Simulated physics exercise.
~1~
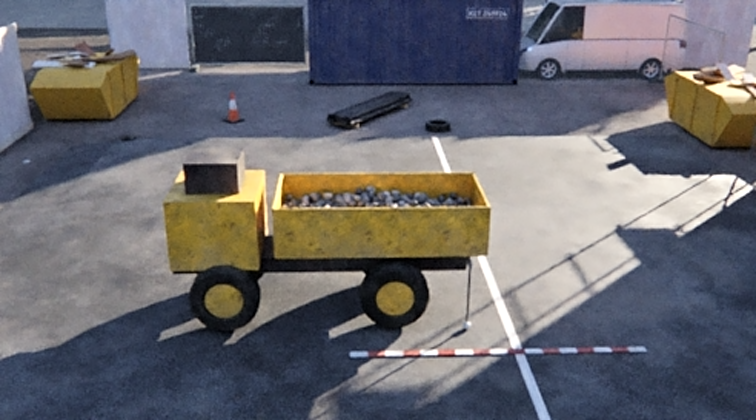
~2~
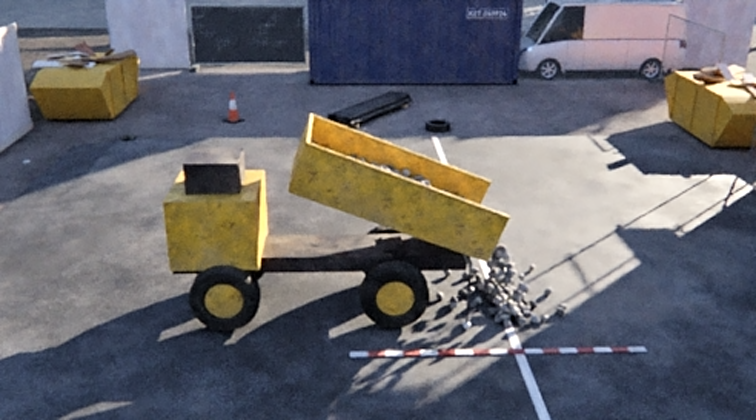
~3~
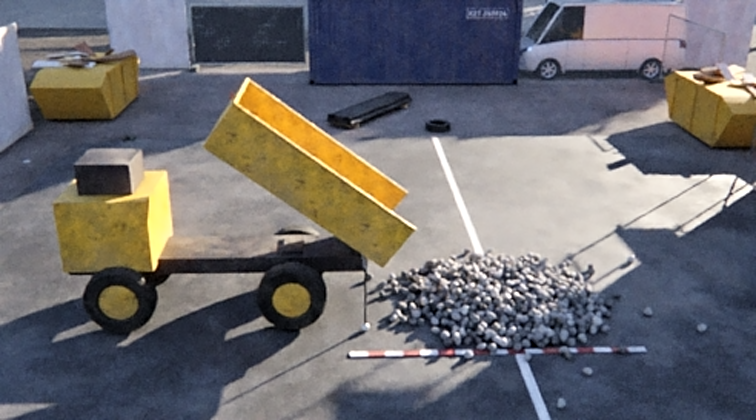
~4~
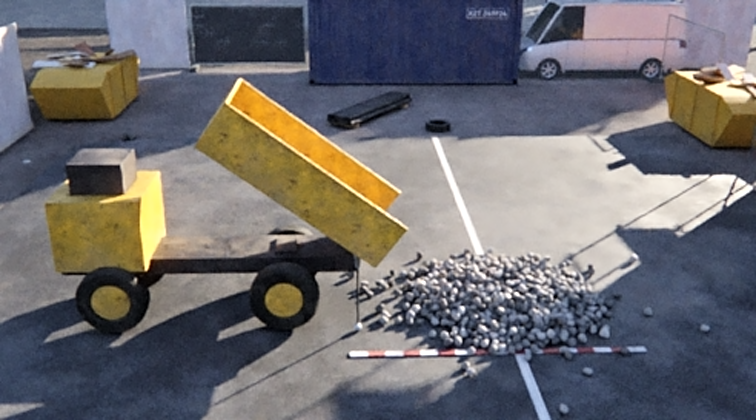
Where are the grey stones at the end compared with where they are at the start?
At the start the stones sit inside the yellow body of the truck. At the end they lie on the ground in a heap across the white line, lower and further to the right.
